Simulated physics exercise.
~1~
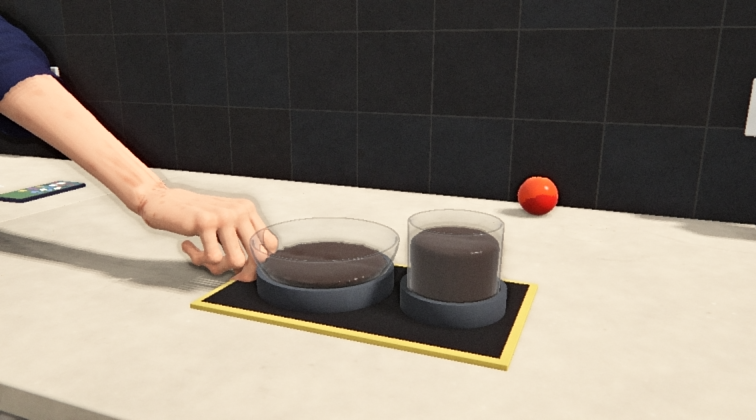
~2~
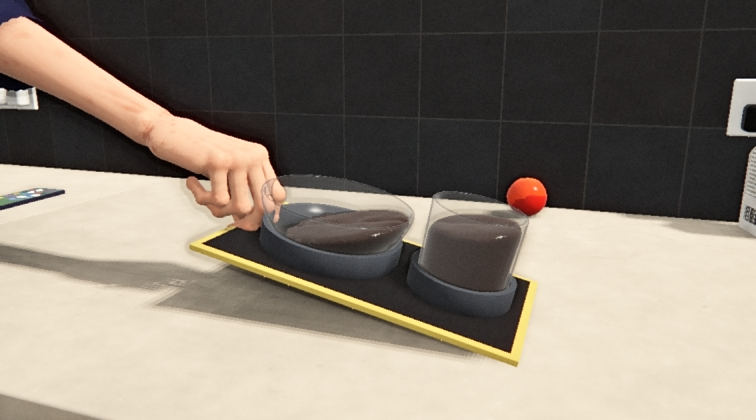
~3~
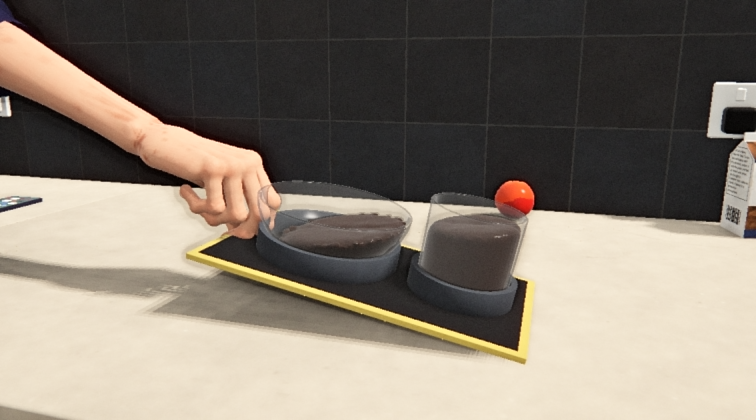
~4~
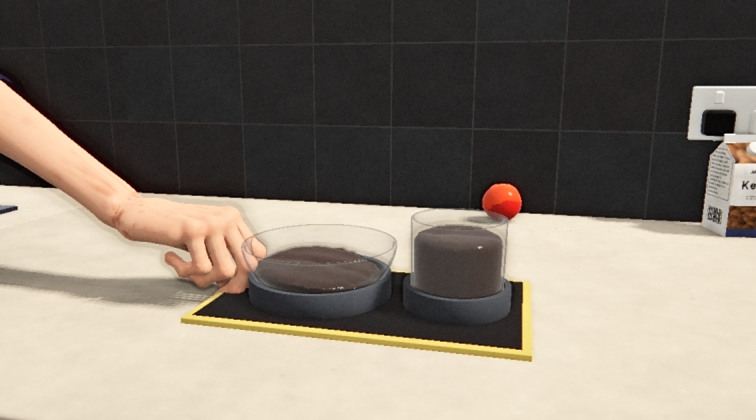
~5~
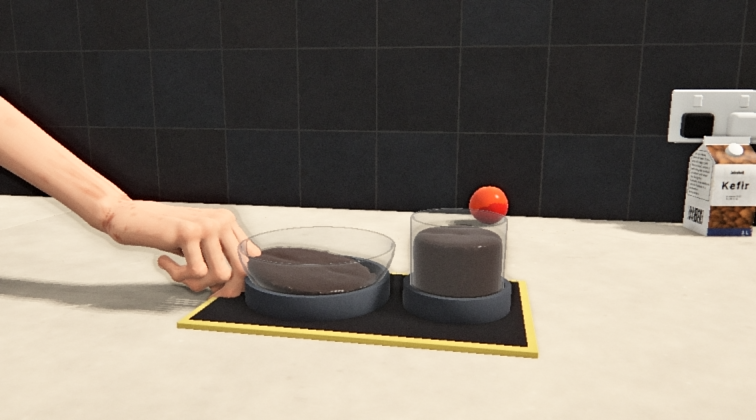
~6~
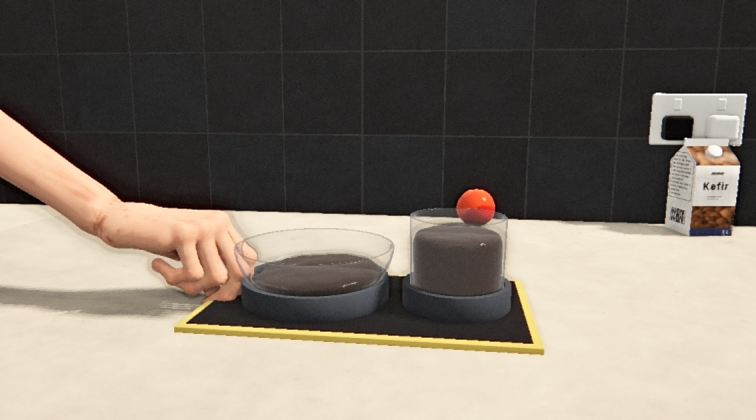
Hand tilting a black, yellow-edged tray by its left side, dark liquid slanting in two clear containers, then lowering it flat again.
